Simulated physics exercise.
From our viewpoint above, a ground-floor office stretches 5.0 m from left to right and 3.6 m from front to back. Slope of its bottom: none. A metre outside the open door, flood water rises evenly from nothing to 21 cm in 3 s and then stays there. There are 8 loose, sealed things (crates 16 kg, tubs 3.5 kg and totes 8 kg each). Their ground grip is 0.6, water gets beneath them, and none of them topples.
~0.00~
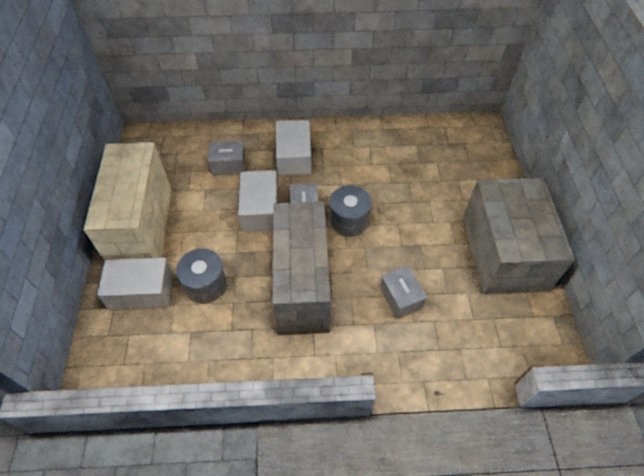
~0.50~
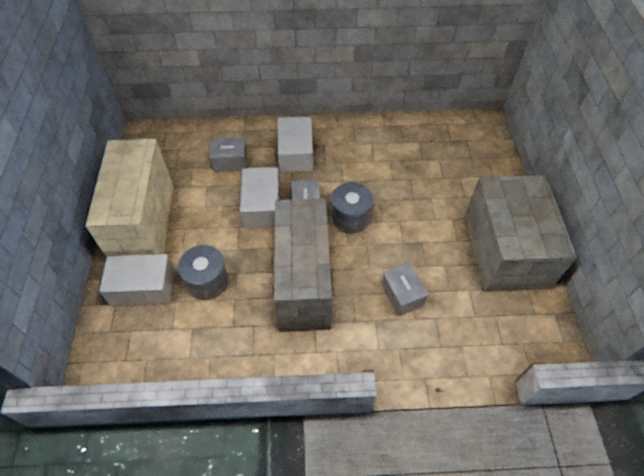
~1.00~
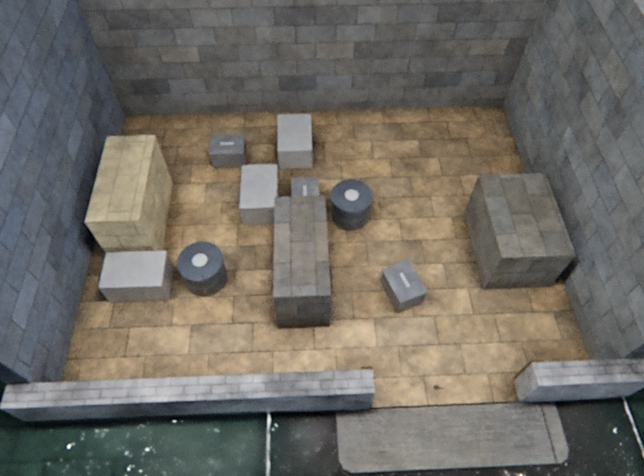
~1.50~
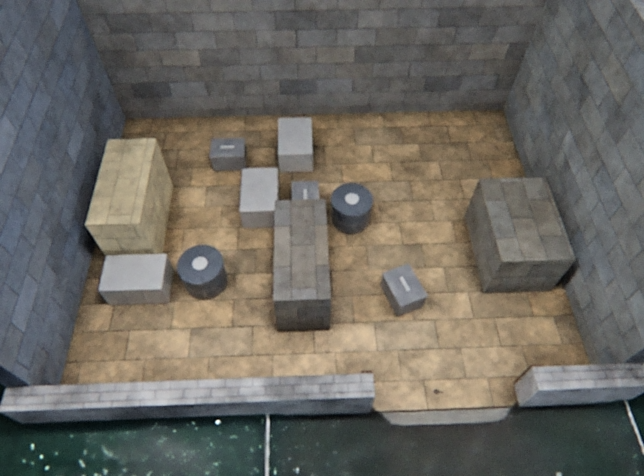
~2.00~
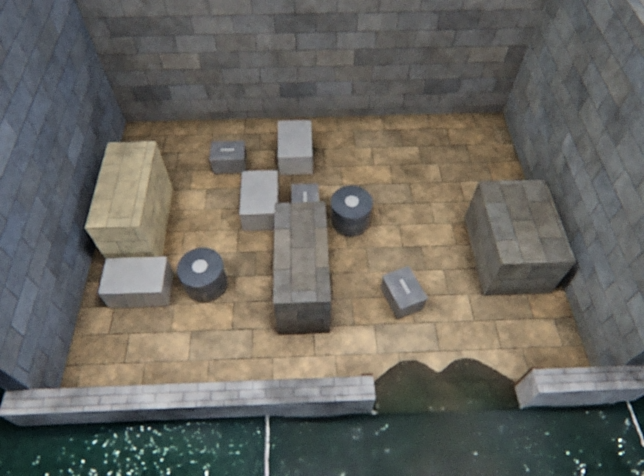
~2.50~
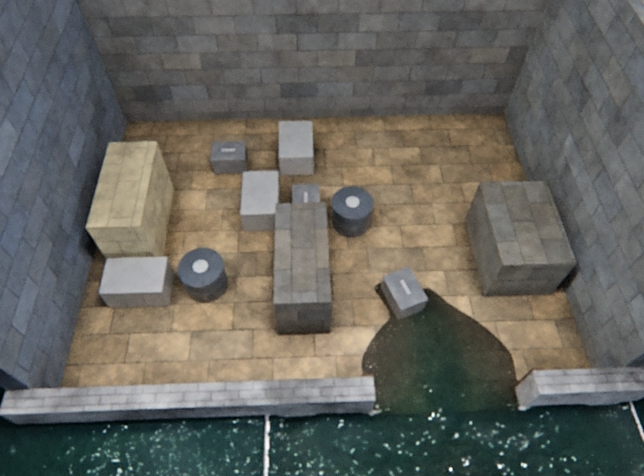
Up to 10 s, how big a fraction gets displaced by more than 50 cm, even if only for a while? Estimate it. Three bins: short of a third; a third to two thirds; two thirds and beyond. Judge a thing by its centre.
Bin: A third to two thirds.
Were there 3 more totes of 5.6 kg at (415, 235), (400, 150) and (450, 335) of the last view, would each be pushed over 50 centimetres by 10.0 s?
Result, in listed order: Exceeded / exceeded / exceeded.
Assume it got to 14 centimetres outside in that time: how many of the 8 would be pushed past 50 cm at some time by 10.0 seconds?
Then it comes to 2.
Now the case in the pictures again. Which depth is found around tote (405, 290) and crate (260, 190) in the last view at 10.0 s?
11 and 6 cm.
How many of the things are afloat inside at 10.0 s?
My tally comes to 5.
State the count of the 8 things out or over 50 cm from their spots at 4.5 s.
2.
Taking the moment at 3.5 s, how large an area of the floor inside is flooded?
Around 3.5 m2 of it.
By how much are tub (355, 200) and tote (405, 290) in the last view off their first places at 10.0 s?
First 150 cm, then 150 cm.
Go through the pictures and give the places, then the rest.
A crate at (132, 276) rests on the ground; a tub at (351, 201) rests on the ground; 0.0 m2 under water; 0 of 8 have shifted, in the first frame.
A crate at (134, 273) rests on the ground; a tub at (352, 198), on the bottom; 0.0 m2 under water; 0 of 8 have shifted, in the second frame.
A crate at (133, 269), on the bottom; a tub at (352, 195) rests on the ground; water covers 0.0 m2; 0 of 8 have shifted, in the third frame.
A crate at (133, 272) rests on the ground; a tub at (352, 199), on the bottom; 0.0 m2 under water; 0 of 8 have shifted, in the fourth frame.
A crate at (133, 275), on the bottom; a tub at (352, 202) rests on the ground; 0.2 m2 under water; 0 of 8 have shifted, in the fifth frame.
A crate at (134, 275) rests on the ground; a tub at (353, 202) rests on the ground; 1.0 m2 under water; 0 of 8 have shifted, in the sixth frame.
After 3.5 s 0 of 8 are over 50 cm from their spots; 0 afloat.
After 4.5 s 2 of 8 are over 50 cm from their spots; 0 afloat.
After 7.0 s 2 of 8 are over 50 cm from their spots; 2 afloat.
After 10.0 s 3 of 8 are over 50 cm from their spots, and 3 have been at some point; 5 afloat.
